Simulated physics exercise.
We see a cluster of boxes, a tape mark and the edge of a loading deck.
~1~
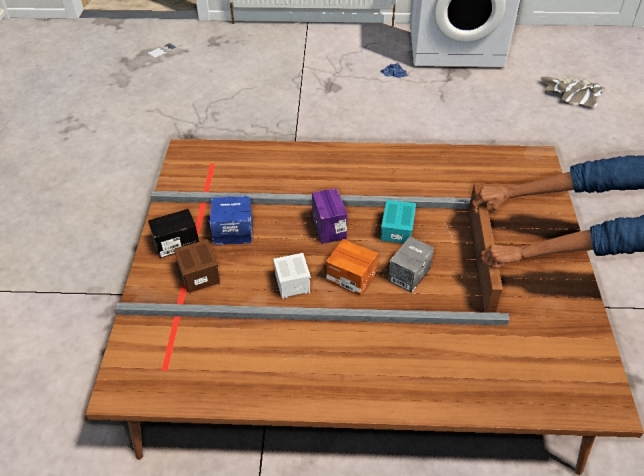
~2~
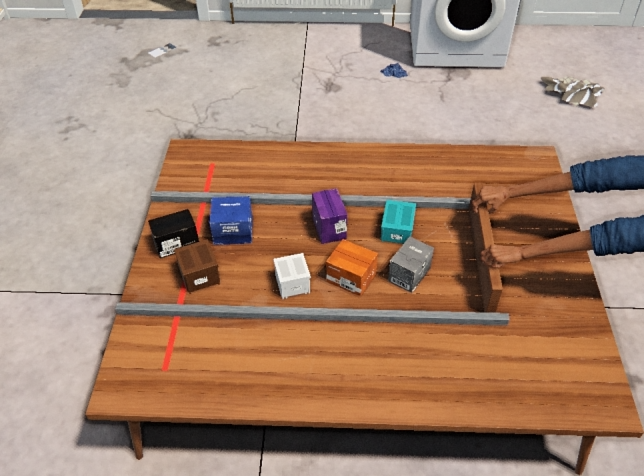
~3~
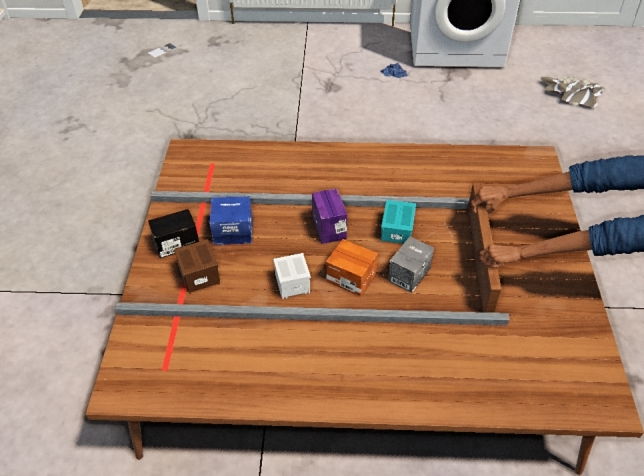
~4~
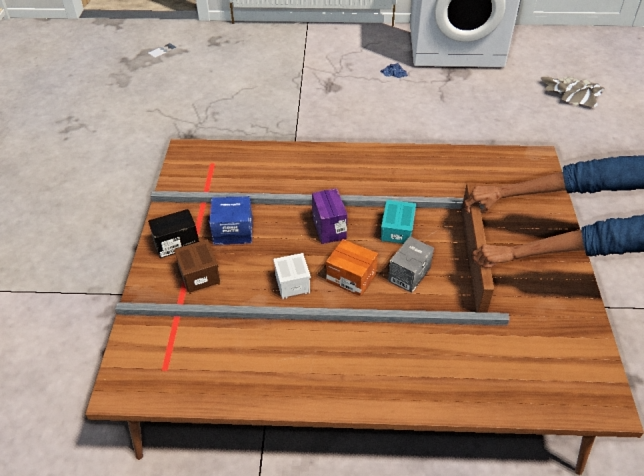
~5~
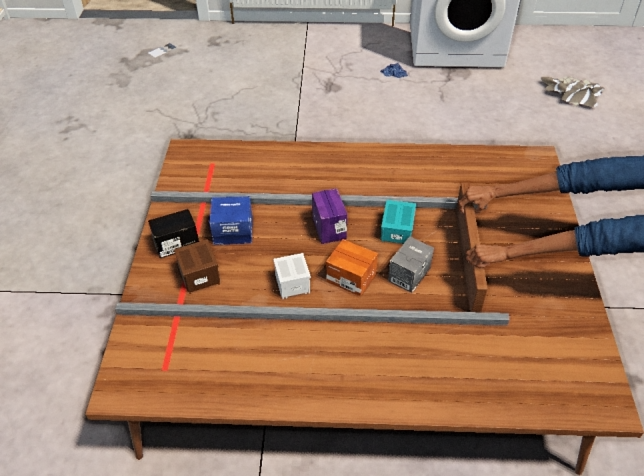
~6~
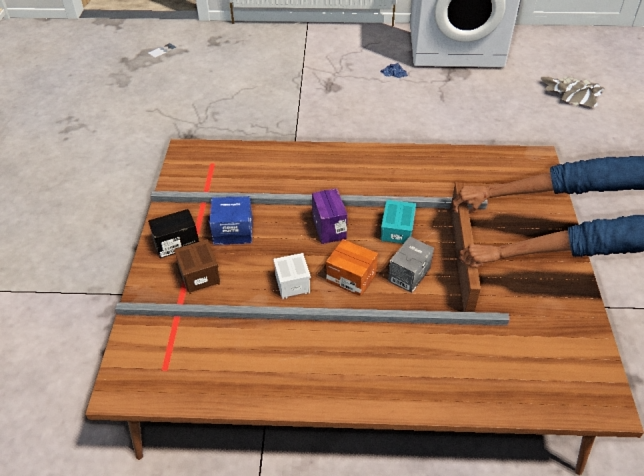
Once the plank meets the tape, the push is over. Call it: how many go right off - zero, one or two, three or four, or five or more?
Three or four go off.
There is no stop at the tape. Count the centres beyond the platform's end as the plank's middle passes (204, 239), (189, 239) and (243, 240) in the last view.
4, 4 and 2.
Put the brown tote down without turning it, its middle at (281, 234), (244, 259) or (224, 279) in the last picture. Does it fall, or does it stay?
Place by place, it is safe; goes off the edge; goes off the edge.
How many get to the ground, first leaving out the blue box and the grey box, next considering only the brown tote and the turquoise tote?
2 and 2.
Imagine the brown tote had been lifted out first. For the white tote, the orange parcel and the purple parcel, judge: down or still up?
The white tote is lost; the orange parcel remains up; the purple parcel remains up.
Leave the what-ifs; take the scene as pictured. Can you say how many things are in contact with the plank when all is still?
It touches 2.
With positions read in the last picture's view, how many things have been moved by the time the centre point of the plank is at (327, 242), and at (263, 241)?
At the first spot 5, then 8.
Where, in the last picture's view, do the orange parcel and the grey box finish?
Near (137, 266) and (171, 265).
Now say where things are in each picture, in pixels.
Black parcel (174, 233); brown tote (198, 267); blue box (232, 220); plank (484, 246); tape (192, 253), in the first frame.
Brown tote (198, 267); turquoise tote (398, 222), in the second frame.
Blue box (232, 220); orange parcel (352, 268), in the third frame.
Black parcel (174, 233); plank (476, 246), in the fourth frame.
Brown tote (198, 267); purple parcel (329, 216), in the fifth frame.
Black parcel (174, 233); brown tote (198, 267); blue box (232, 220); plank (464, 246); tape (192, 253), in the sixth frame.
A little later, none off yet; black parcel at rest near (174, 233); brown tote at rest near (198, 267); blue box at rest near (232, 220).
When it is over, the number that fall off is three or four; down, white tote, blue box, brown tote and black parcel.
